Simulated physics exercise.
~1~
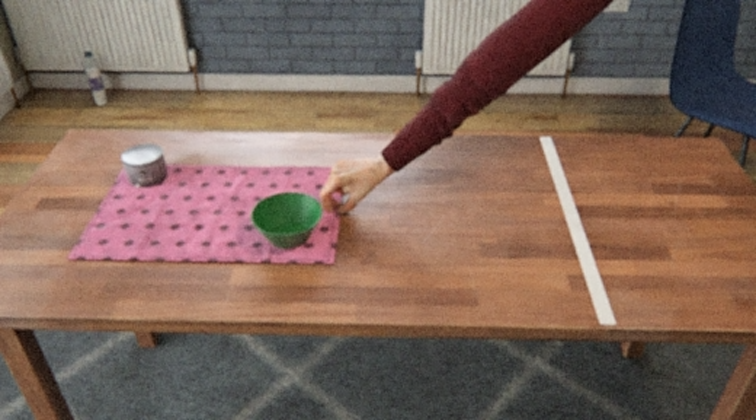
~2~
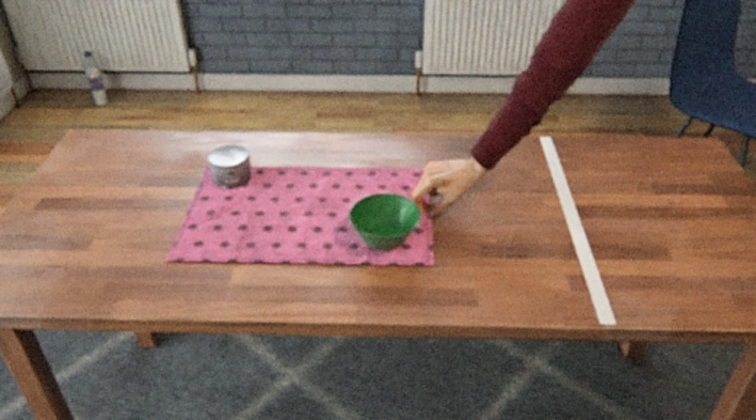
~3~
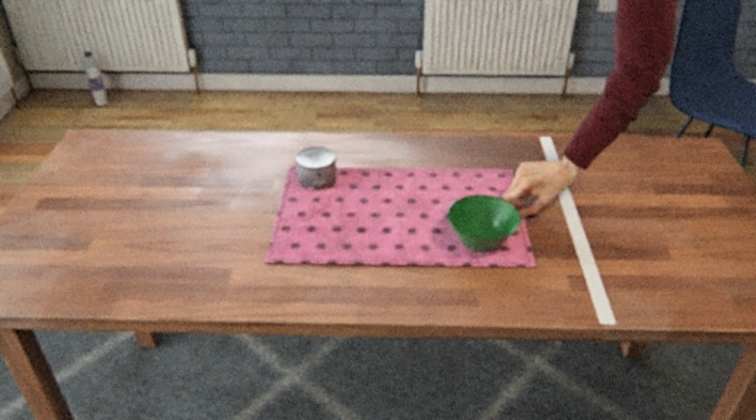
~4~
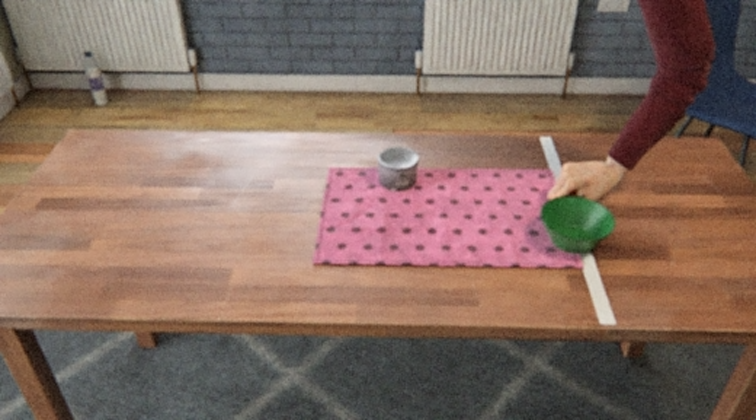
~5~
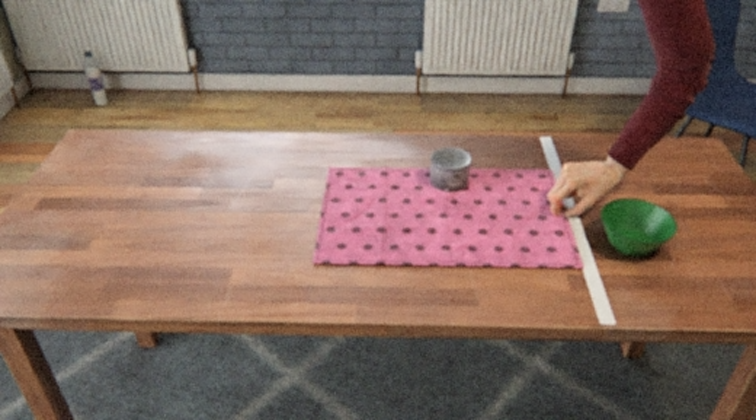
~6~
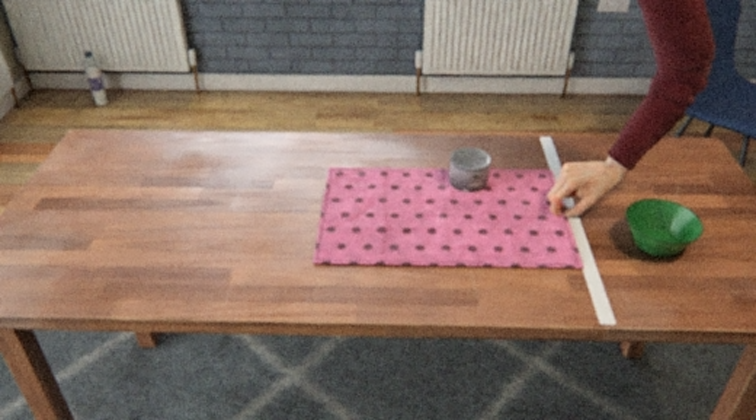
A pink spotted cloth carrying a green bowl and a grey tub was pulled right along a wooden table by a hand until it stopped at a white strip, where the bowl slid off past the edge and the tub slid but stayed on.
